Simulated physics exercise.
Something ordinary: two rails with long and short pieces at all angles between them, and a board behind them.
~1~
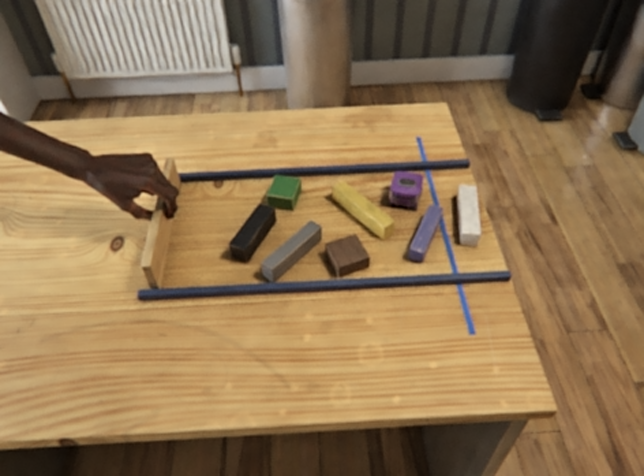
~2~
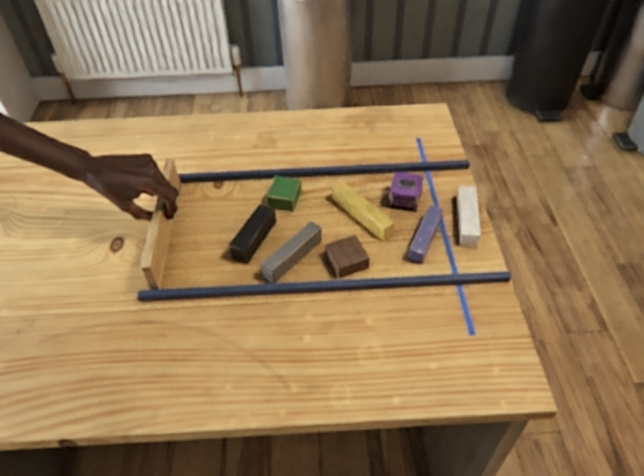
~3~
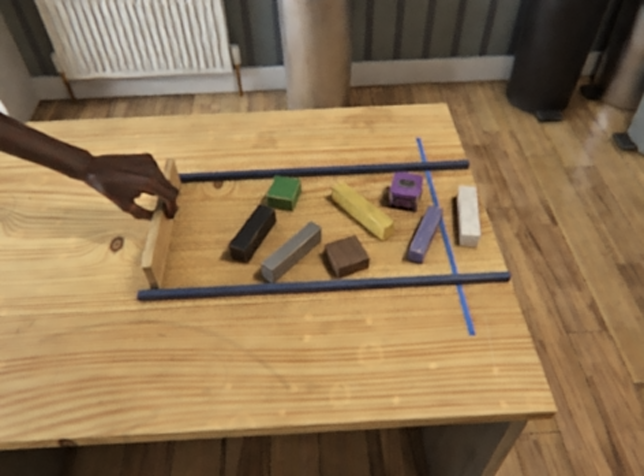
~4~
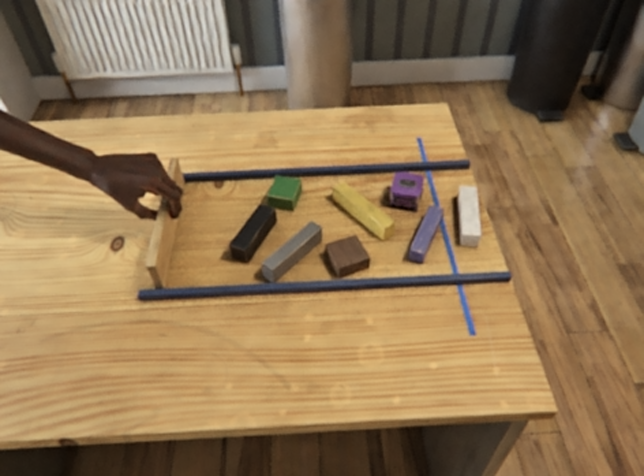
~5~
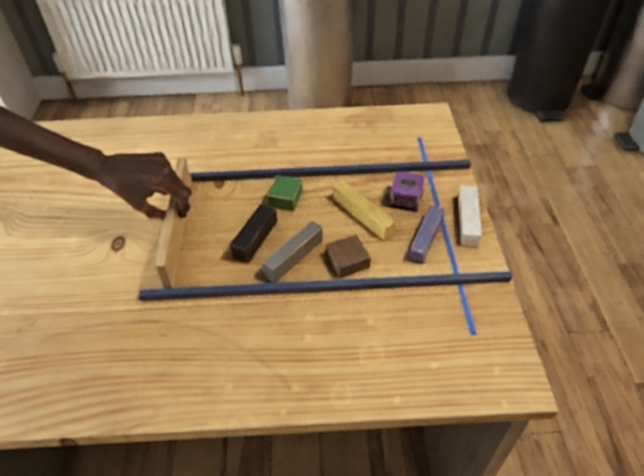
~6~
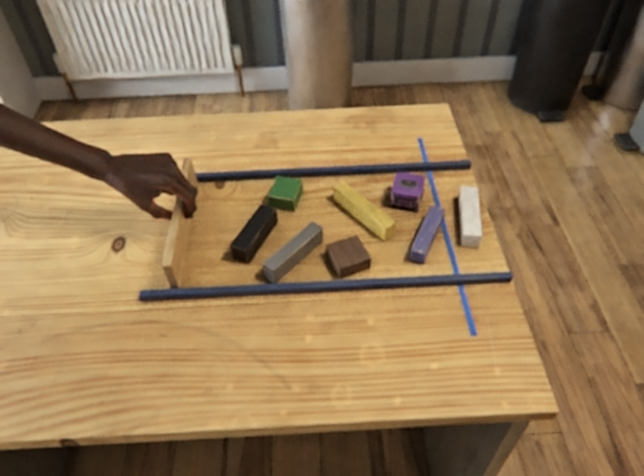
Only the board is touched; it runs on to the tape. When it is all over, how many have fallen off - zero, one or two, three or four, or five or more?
The push clears off a handful of three or four.
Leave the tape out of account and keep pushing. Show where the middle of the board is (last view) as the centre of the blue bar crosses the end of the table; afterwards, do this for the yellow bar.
The middle is at (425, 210) when it's the blue bar, and at (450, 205) when it's the yellow bar.
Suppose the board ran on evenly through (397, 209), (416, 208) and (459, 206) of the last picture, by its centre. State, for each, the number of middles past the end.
0; 1; 5.
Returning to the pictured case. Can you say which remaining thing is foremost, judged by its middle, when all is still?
The one out in front is the brown block.
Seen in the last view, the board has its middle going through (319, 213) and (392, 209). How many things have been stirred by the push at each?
At the first place 5, at the second 8.
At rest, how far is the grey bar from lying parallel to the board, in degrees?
Near 0 degrees.
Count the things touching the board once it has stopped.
The count comes out at 2.
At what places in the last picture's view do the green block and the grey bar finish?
In the last picture the green block sits at (448, 184) while the grey bar sits at (478, 242).
Early on, none off yet; white bar at rest near (470, 216); blue bar at rest near (427, 234); purple case at rest near (407, 192).
A while later, none off yet; white bar at rest near (470, 216); blue bar travelled a little near (439, 234); purple case travelled a little near (419, 188).
Finally, the number that fall off is three or four; lost, purple case, blue bar and white bar.
